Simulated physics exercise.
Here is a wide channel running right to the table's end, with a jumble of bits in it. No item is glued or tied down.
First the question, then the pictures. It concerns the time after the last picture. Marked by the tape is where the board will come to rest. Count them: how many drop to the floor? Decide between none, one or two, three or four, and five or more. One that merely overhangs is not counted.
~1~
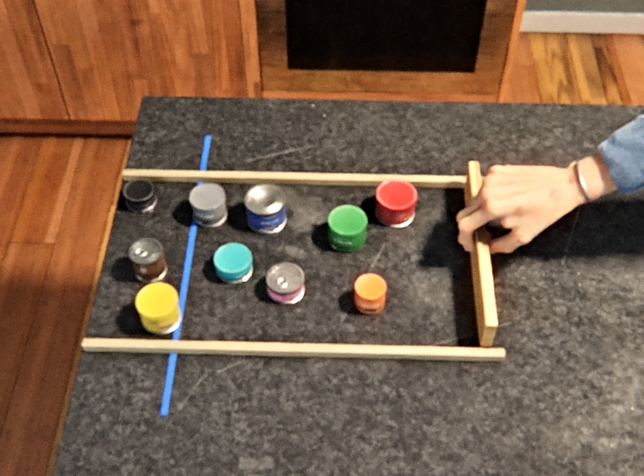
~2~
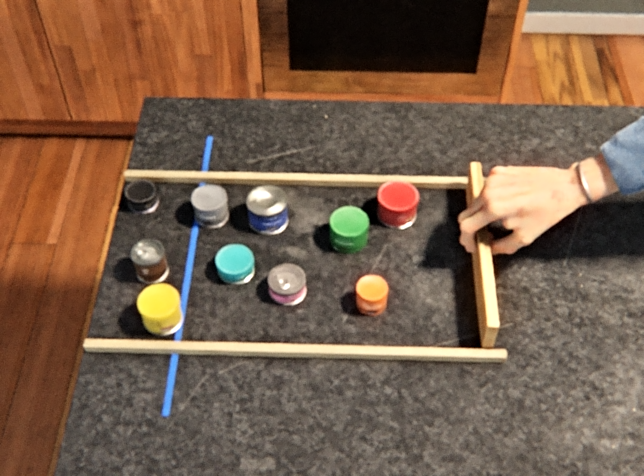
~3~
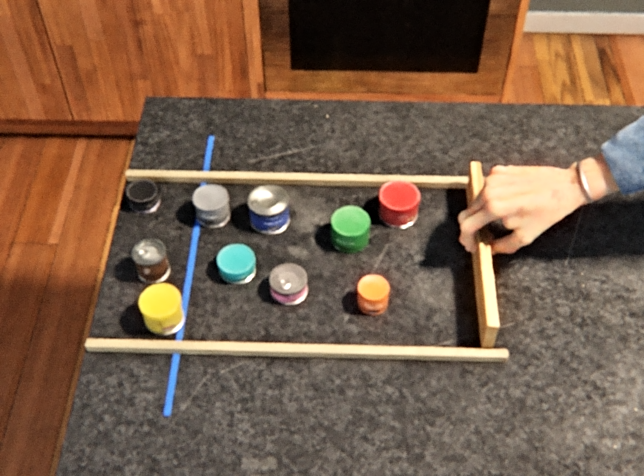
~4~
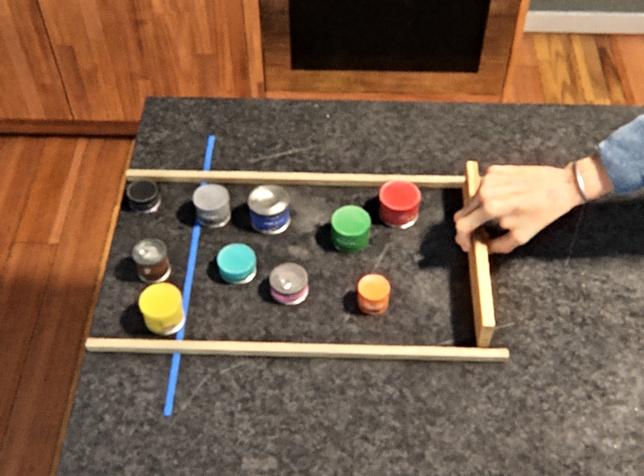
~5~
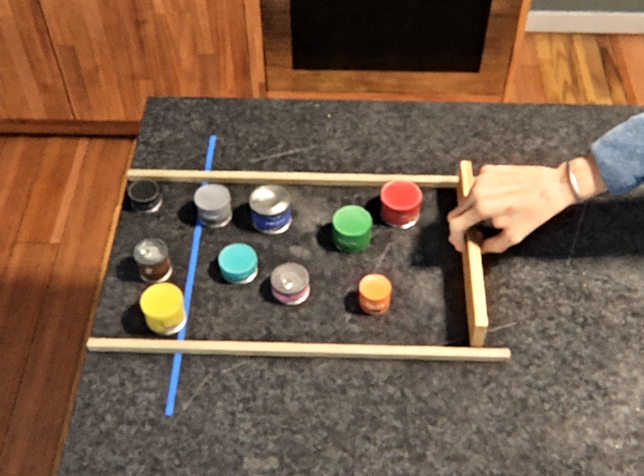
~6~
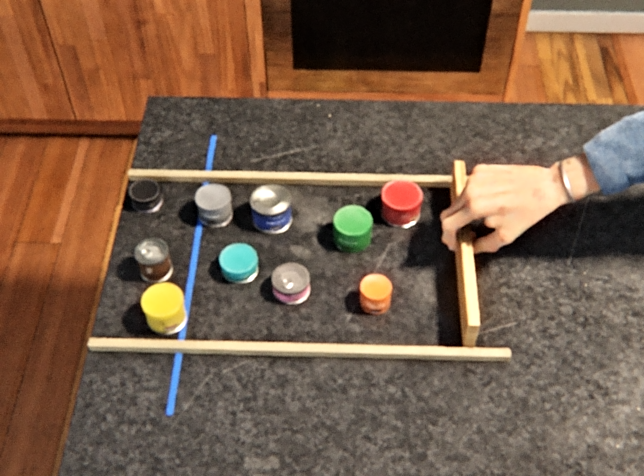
Decision: One or two.
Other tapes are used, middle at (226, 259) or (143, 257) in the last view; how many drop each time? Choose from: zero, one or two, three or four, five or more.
First no fall at all, then at least five.
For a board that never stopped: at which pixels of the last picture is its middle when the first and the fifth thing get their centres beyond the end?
(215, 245) and (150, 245).
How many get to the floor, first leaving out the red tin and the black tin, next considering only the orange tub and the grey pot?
You'd see 0 fallen, and 0 in the other try.
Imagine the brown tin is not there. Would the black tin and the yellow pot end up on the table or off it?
So the black tin goes off the edge and the yellow pot is still there.
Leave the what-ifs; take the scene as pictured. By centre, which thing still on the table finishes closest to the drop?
Brown tin.
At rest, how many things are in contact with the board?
At rest, 4 are in contact.
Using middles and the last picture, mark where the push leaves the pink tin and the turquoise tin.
Pink tin at (172, 277), turquoise tin at (151, 255).
Soon after, none off yet; black tin at rest near (146, 196); brown tin at rest near (154, 261); yellow pot at rest near (165, 309).
In the end, the number that fall off is one or two; gone, grey pot and black tin.
